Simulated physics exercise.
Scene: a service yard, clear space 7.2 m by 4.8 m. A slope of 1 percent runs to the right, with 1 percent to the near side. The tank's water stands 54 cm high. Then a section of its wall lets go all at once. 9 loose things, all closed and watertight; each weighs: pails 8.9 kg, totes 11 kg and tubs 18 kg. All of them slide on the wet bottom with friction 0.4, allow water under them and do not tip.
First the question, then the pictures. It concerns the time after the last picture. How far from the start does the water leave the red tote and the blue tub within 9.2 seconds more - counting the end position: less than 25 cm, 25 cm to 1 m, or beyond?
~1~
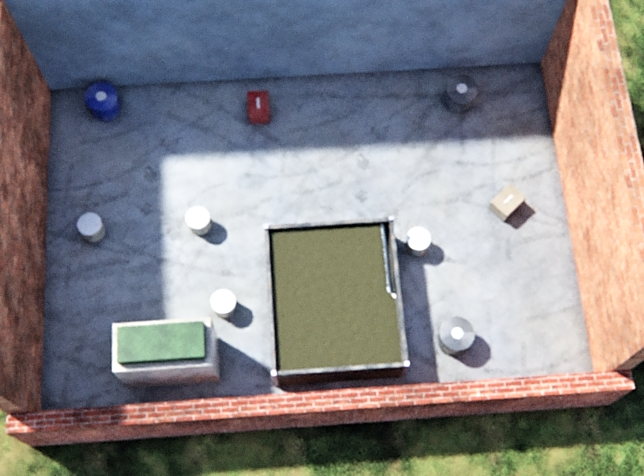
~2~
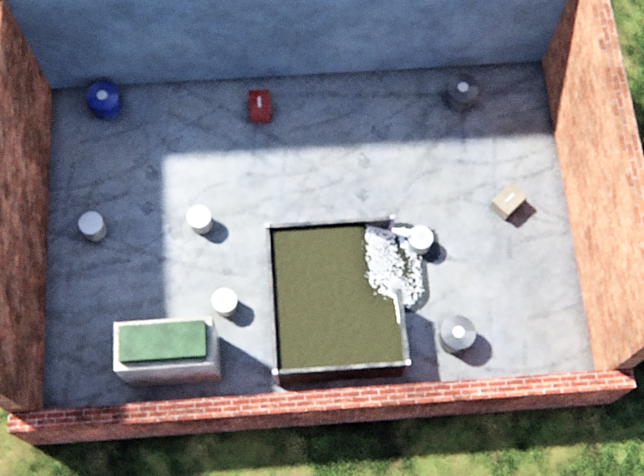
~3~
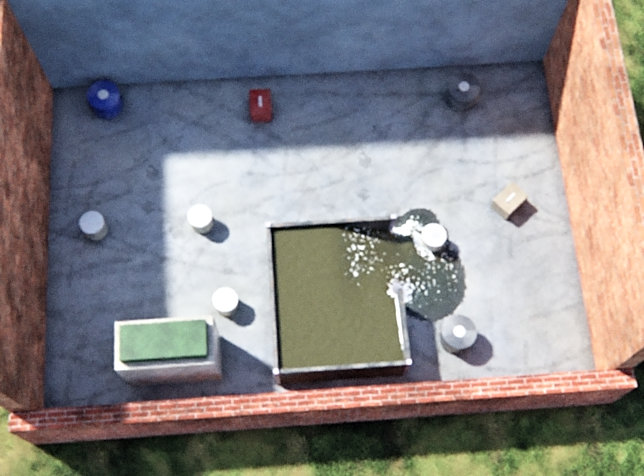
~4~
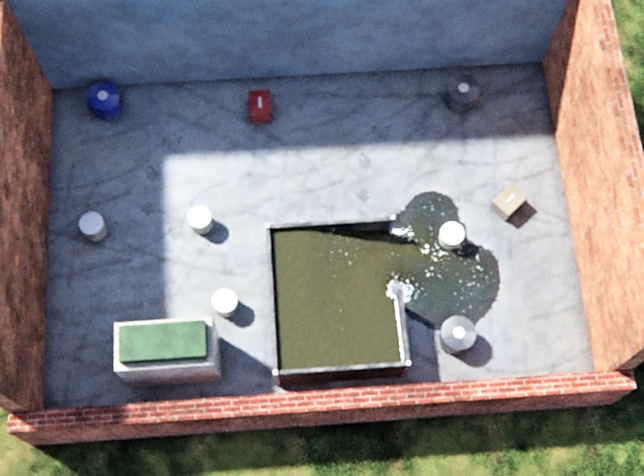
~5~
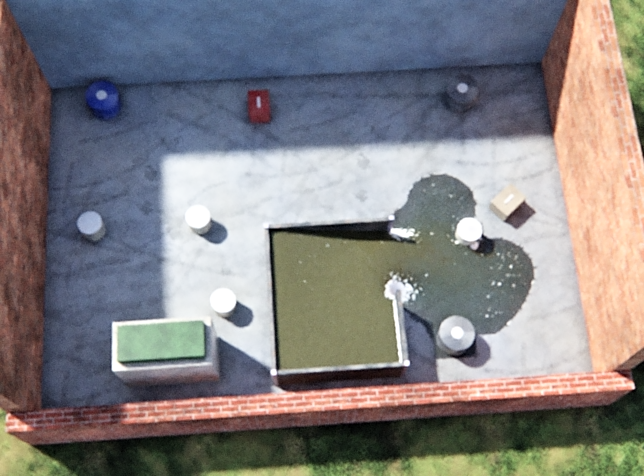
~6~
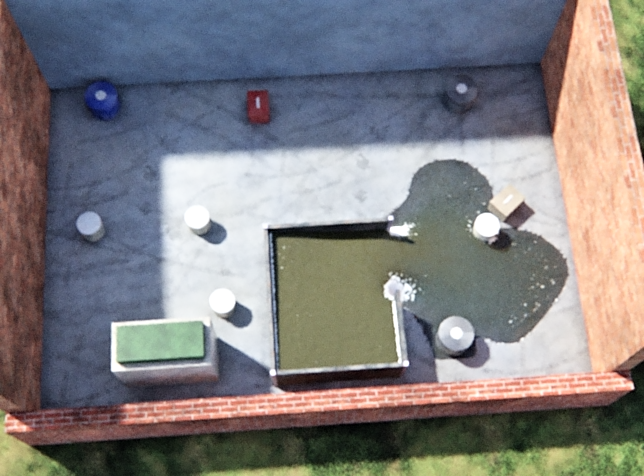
Red tote hardly budges; blue tub hardly budges.
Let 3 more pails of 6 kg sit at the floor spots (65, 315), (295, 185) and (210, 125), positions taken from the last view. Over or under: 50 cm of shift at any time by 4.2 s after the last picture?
Going through them in the order asked, they come out shy of the mark, shy of the mark and shy of the mark.
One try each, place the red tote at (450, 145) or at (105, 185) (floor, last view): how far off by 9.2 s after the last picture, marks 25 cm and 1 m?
I'd say it drifts a short distance on the first try and it does not really move on the second.
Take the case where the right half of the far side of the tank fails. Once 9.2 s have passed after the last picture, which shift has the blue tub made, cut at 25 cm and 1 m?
What happens next is that the blue tub does not really budge.
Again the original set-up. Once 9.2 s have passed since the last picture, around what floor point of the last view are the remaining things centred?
Centred roughly on (280, 187).
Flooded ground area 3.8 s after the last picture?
Somewhere around 19 m2, roughly.
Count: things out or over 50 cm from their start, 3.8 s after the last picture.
At that time I count 3.
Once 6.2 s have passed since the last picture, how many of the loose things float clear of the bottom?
It comes to 0.
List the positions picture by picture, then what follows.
The red tote at (258, 103) rests on the ground; the blue tub at (101, 96), on the bottom; 3.0 m2 under water; 0 of 9 have shifted, in the first picture.
The red tote at (259, 102), on the bottom; the blue tub at (102, 95) rests on the ground; 3.5 m2 under water; 0 of 9 have shifted, in the second picture.
The red tote at (260, 101), on the bottom; the blue tub at (103, 94) rests on the ground; 4.1 m2 under water; 1 of 9 have shifted, in the third picture.
The red tote at (260, 103) rests on the ground; the blue tub at (103, 95) rests on the ground; 4.9 m2 under water; 1 of 9 have shifted, in the fourth picture.
The red tote at (259, 102), on the bottom; the blue tub at (101, 95) rests on the ground; water covers 5.9 m2; 1 of 9 have shifted, in the fifth picture.
The red tote at (258, 103), on the bottom; the blue tub at (100, 95) rests on the ground; water covers 7.1 m2; 1 of 9 have shifted, in the sixth picture.
Then, 1.2 s after the last picture the red tote is near (258, 103), 0.0 m from its start, aground; the blue tub is near (100, 95), 0.0 m from its start, aground; 2 afloat.
Then, 3.8 s after the last picture the red tote is near (258, 103), 0.0 m from its start, aground; the blue tub is near (100, 95), 0.0 m from its start, aground; 0 afloat.
Then, 6.2 s after the last picture the red tote is near (258, 103), 0.0 m from its start, aground; the blue tub is near (100, 95), 0.0 m from its start, aground; 0 afloat.
Then, 9.2 s after the last picture the red tote is near (258, 103), 0.0 m from its start, aground; the blue tub is near (100, 95), 0.0 m from its start, aground; 0 afloat.
